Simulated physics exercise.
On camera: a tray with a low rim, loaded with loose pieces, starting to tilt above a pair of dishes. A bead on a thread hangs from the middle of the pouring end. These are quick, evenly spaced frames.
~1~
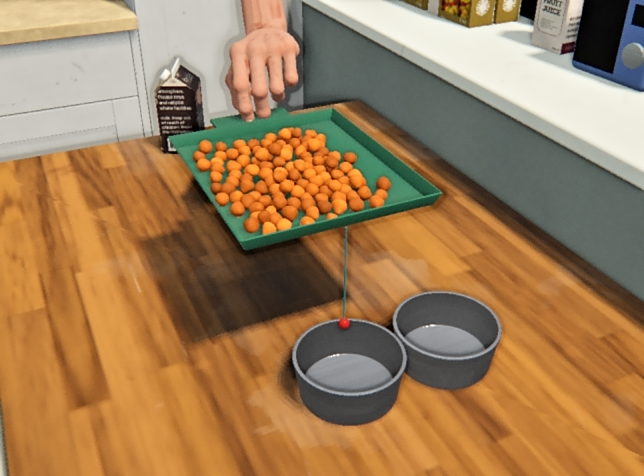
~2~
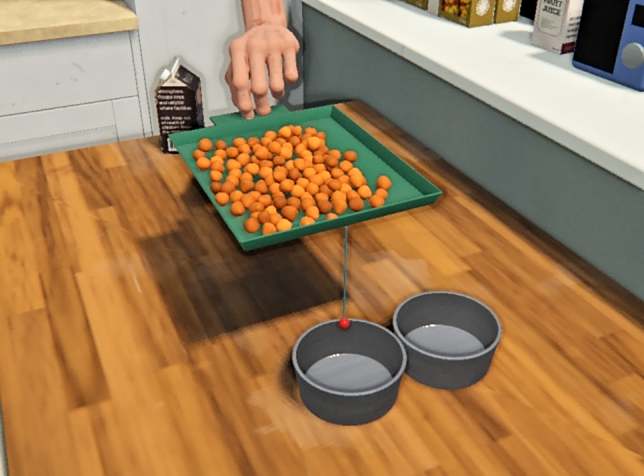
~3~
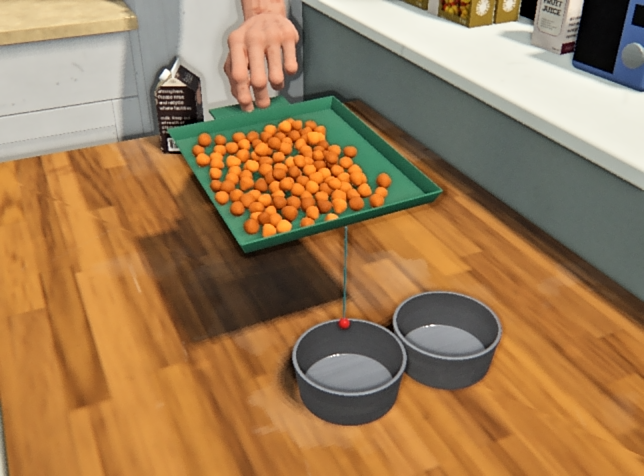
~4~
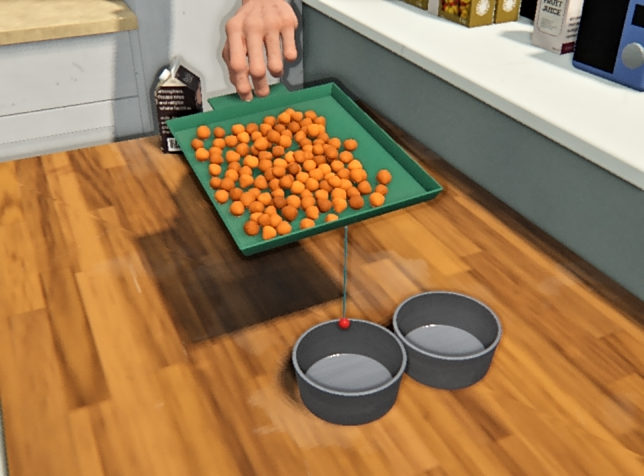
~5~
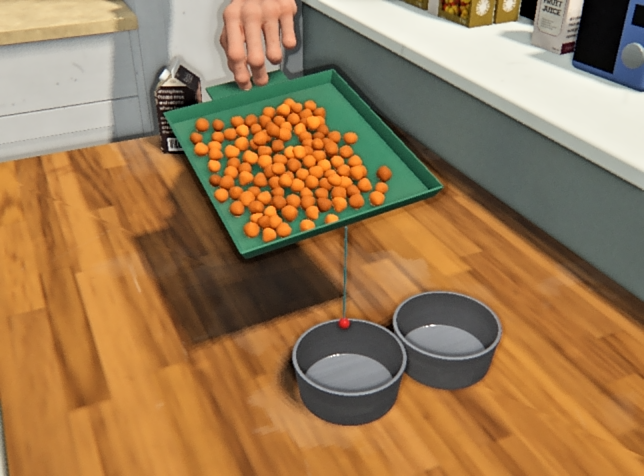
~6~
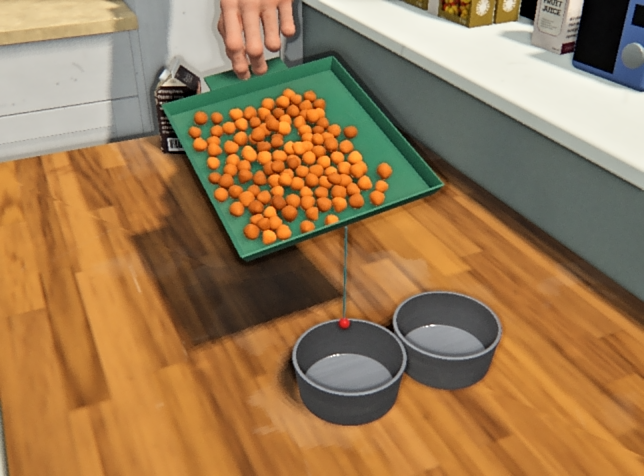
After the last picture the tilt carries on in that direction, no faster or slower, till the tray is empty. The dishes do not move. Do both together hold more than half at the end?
The two hold under half of the load.
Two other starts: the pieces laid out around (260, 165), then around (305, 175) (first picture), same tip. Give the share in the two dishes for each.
Near 20 % and 20 %.
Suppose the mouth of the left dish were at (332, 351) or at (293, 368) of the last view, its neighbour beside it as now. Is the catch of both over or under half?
The first try: Under half. The second: More than half.
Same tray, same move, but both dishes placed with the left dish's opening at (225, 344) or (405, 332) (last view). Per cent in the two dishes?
In turn 30 and 0 in a hundred.
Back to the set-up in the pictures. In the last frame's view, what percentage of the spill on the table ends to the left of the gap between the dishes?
Some 100 per cent.
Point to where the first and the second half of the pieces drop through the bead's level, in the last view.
Early half (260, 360), late half (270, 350).
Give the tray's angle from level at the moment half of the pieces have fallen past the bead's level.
Near 85 degrees.
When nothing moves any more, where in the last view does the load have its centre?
Roughly at (262, 424).
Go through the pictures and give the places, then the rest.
Corners of the pouring end (245, 236) and (434, 191), level; middle of the load (294, 178), coated peanuts; left dish (375, 405); right dish (475, 369); bead on its thread (344, 323), in the first frame.
Corners of the pouring end (245, 237) and (434, 191), level; middle of the load (294, 177), in the second frame.
Corners of the pouring end (245, 240) and (434, 189), tipped barely, lowest at the left corner; middle of the load (294, 174), in the third frame.
Corners of the pouring end (245, 243) and (435, 187), tipped a little, lowest at the left corner; middle of the load (294, 170), in the fourth frame.
Corners of the pouring end (245, 247) and (435, 185), tipped a little, lowest at the left corner; middle of the load (293, 166), in the fifth frame.
Corners of the pouring end (245, 250) and (436, 183), tipped clearly, lowest at the left corner; middle of the load (293, 162); left dish (375, 405); right dish (475, 369), in the sixth frame.
Just after the last frame, tray tipped steeply; almost all on the tray; just a few in the left dish; just a few in the air.
A moment on, tray tipped right over; just a few on the tray; roughly a quarter in the left dish; roughly two thirds outside both; about a tenth in the air.
Further on, tray tipped past a quarter turn; roughly a quarter in the left dish; the larger part outside both.
When it is over, tray tipped past a quarter turn; roughly a quarter in the left dish; not one in the right dish; the larger part outside both.
